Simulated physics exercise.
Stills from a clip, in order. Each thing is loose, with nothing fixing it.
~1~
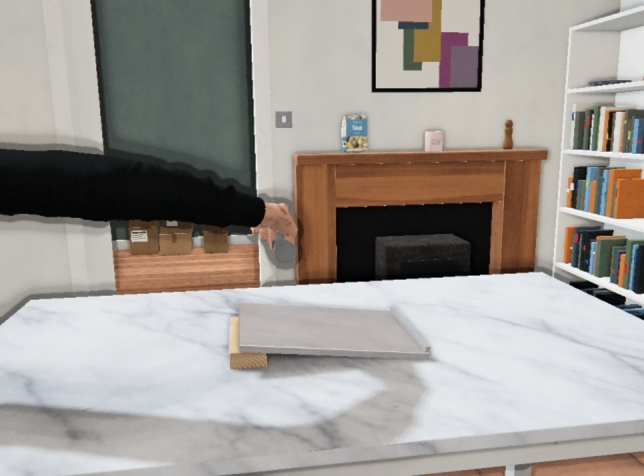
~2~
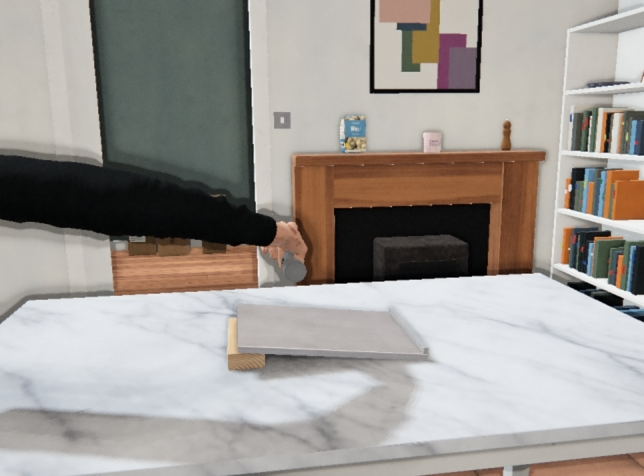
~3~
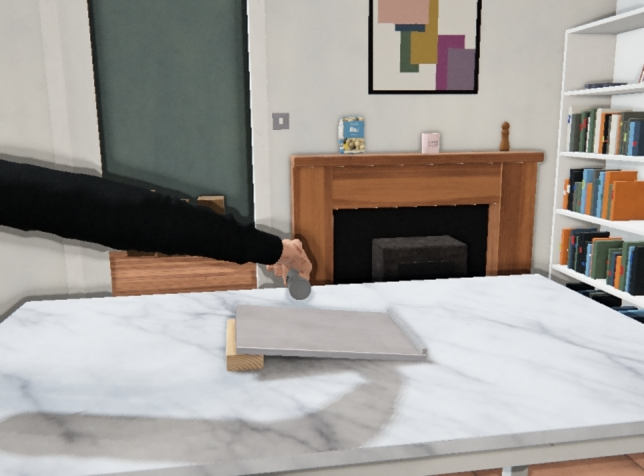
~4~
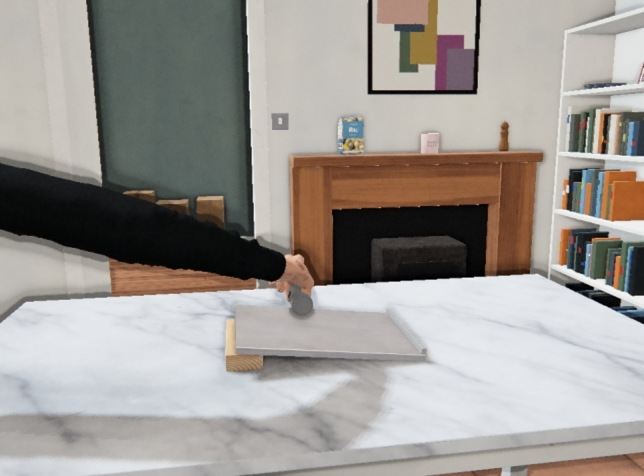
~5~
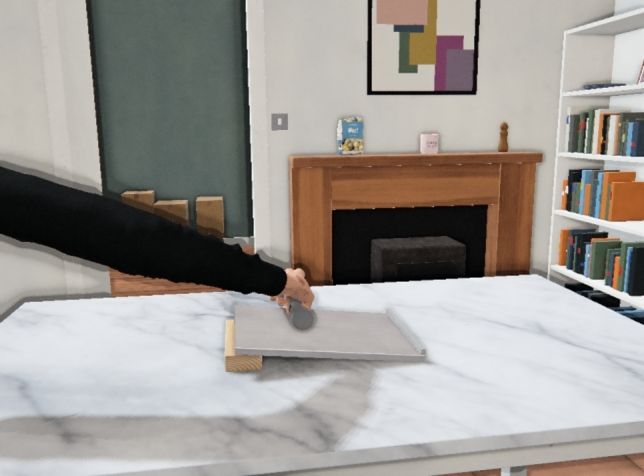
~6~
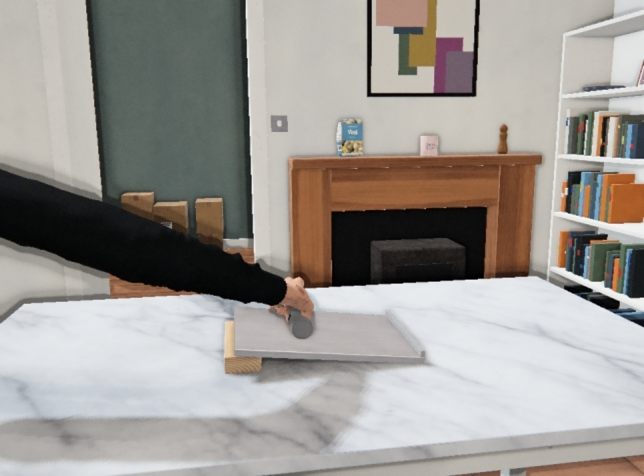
In a living room, a hand lowers a small grey object onto a tilted grey board.
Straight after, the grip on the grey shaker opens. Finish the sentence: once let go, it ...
Makes its way down.
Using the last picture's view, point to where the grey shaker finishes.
Looks like it settles somewhere around (393, 324).
Then, 0.50 s on from there, grey shaker shifted about its own width near (319, 320).
Then, 0.70 s on from there, grey shaker shifted well along near (345, 321).
Then, 0.80 s on from there, grey shaker shifted well along near (361, 322).
Then, 1.00 s on from there, grey shaker shifted well along near (394, 322).
In the end, moved from the start, grey shaker. At the end, from the last picture's camera, grey shaker near (393, 324). The grey shaker goes downhill.
